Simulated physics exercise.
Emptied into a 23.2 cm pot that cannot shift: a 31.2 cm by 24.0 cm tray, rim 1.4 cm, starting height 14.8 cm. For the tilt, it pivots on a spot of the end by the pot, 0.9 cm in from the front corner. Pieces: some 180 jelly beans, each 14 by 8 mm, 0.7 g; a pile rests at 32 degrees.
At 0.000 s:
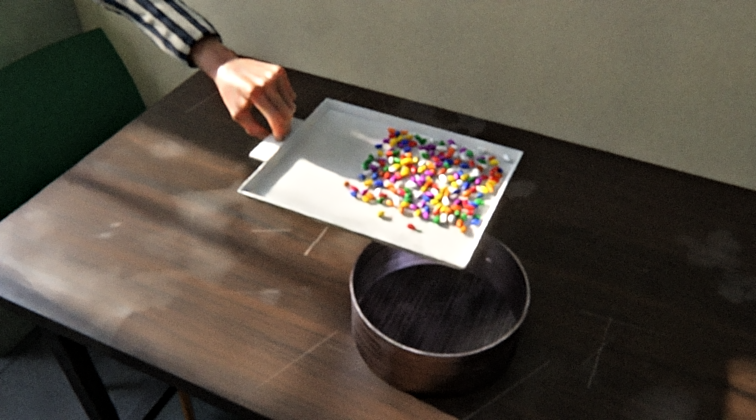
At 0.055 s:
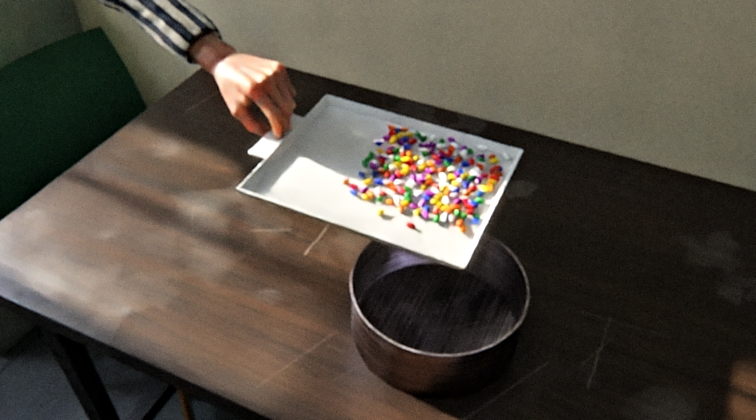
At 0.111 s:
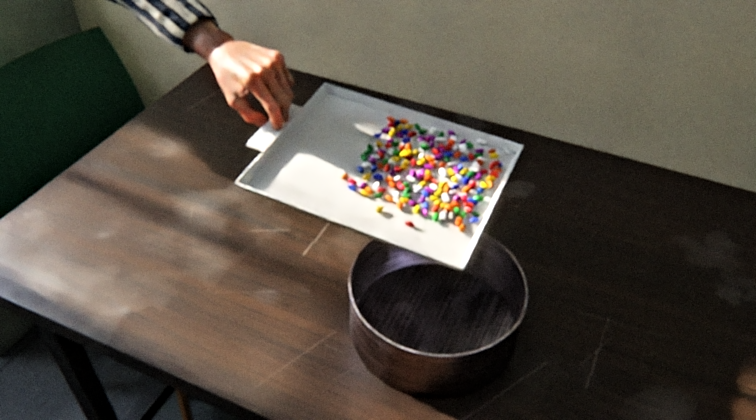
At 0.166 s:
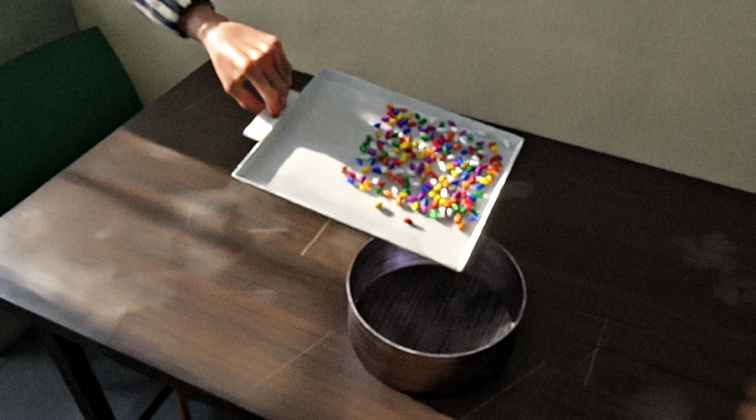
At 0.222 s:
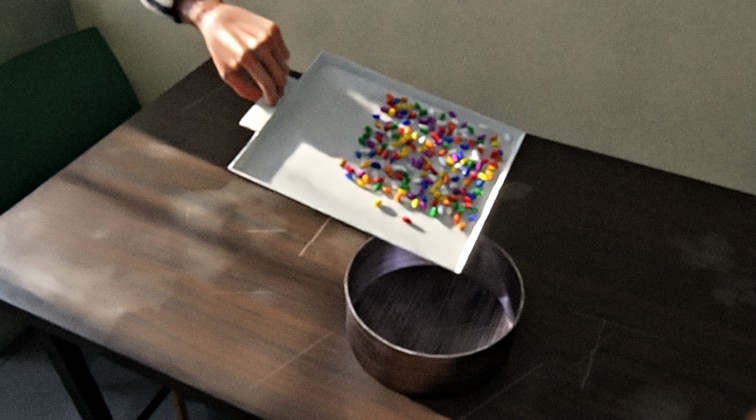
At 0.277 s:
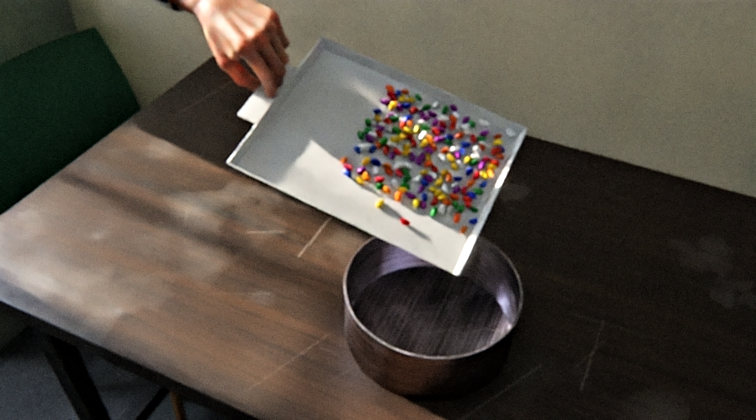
A hand in a dark-and-white striped sleeve, seen from above at an angle, grips the handle of a white tray over a dark wooden table by a pale wall, with a green chair at left. Many small multicoloured pieces lie on the tray's right half, above a round, empty metal pot. The hand rises, steadily tilting the tray toward the pot, while the pieces barely shift.
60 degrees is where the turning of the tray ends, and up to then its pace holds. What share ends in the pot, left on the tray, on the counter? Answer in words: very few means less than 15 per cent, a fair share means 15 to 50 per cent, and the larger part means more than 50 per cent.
Pot: The larger part. Tray: Very few. Counter: Very few.
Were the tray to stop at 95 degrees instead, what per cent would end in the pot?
Around 95 in a hundred.
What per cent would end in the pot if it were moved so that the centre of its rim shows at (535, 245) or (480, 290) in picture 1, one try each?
I'd say close to 0 percent for the first spot and 95 percent for the second.
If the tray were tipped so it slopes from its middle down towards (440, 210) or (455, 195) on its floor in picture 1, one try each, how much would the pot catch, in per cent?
Roughly 60 per cent on the first try and 20 per cent on the second.
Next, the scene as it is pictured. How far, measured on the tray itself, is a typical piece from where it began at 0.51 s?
About 4 cm.
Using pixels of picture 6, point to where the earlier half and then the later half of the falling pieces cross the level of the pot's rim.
Near (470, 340) at first, near (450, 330) afterwards.
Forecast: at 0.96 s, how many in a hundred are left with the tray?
It comes to near 10 per cent.
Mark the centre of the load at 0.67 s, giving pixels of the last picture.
Expected load position: Near (452, 236).
After 0.51 s, tilt 39 degrees; the tray holds 100 %, the pot 0 %.
After 0.67 s, tilt 53 degrees; the tray holds 90 %, the pot 0 %.
After 0.96 s, tilt 60 degrees; the tray holds 10 %, the pot 80 %.
By 2.6 s all is still; pot 95 %, tray 5 %, counter 5 %.
